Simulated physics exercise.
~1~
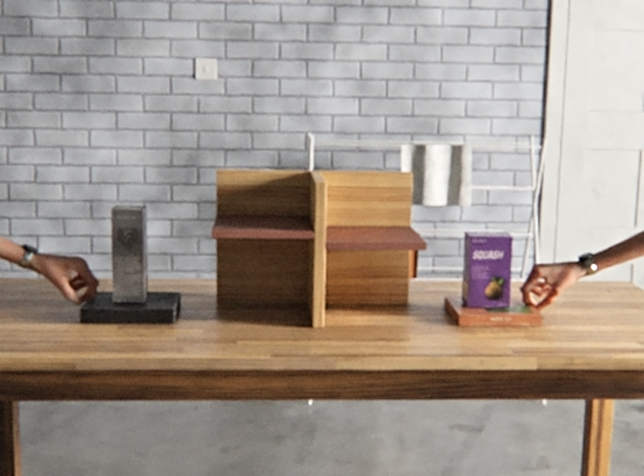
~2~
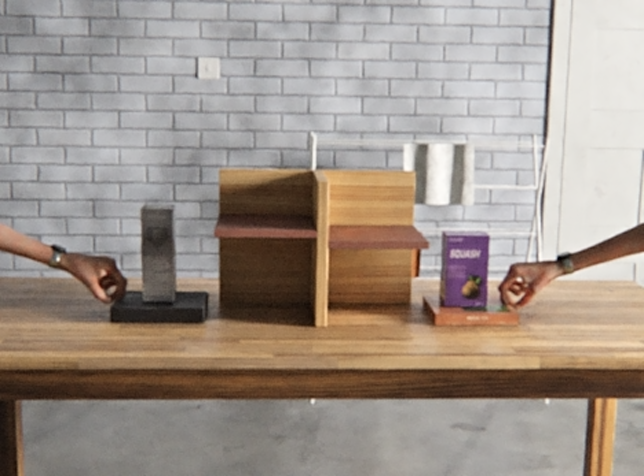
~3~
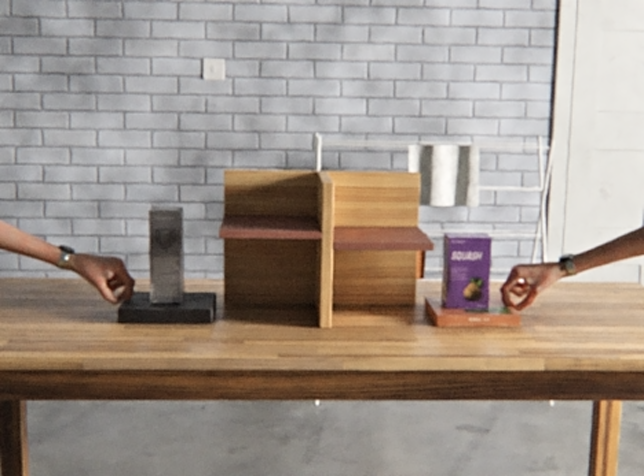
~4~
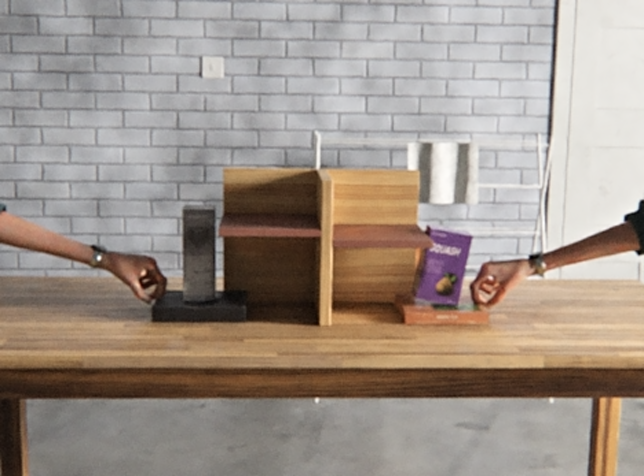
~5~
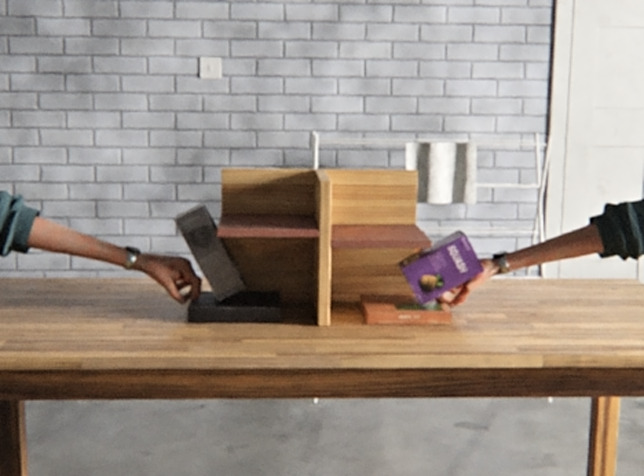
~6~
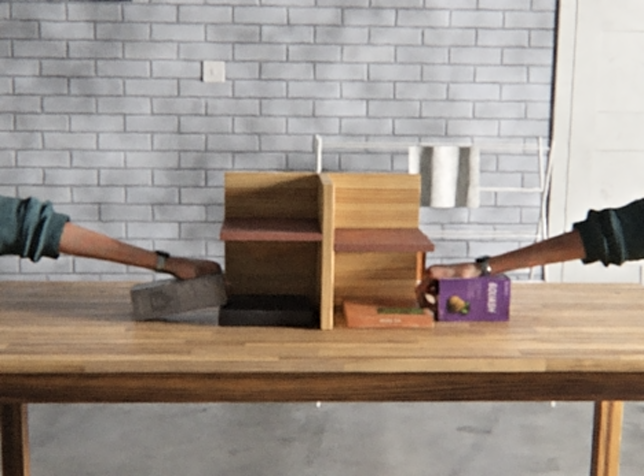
On a wooden table before a grey brick wall, two hands slid a black tray and an orange one inward beneath a divided rack's shelves, and the grey block and purple carton on them struck the shelves, tipped, and ended up lying outside.
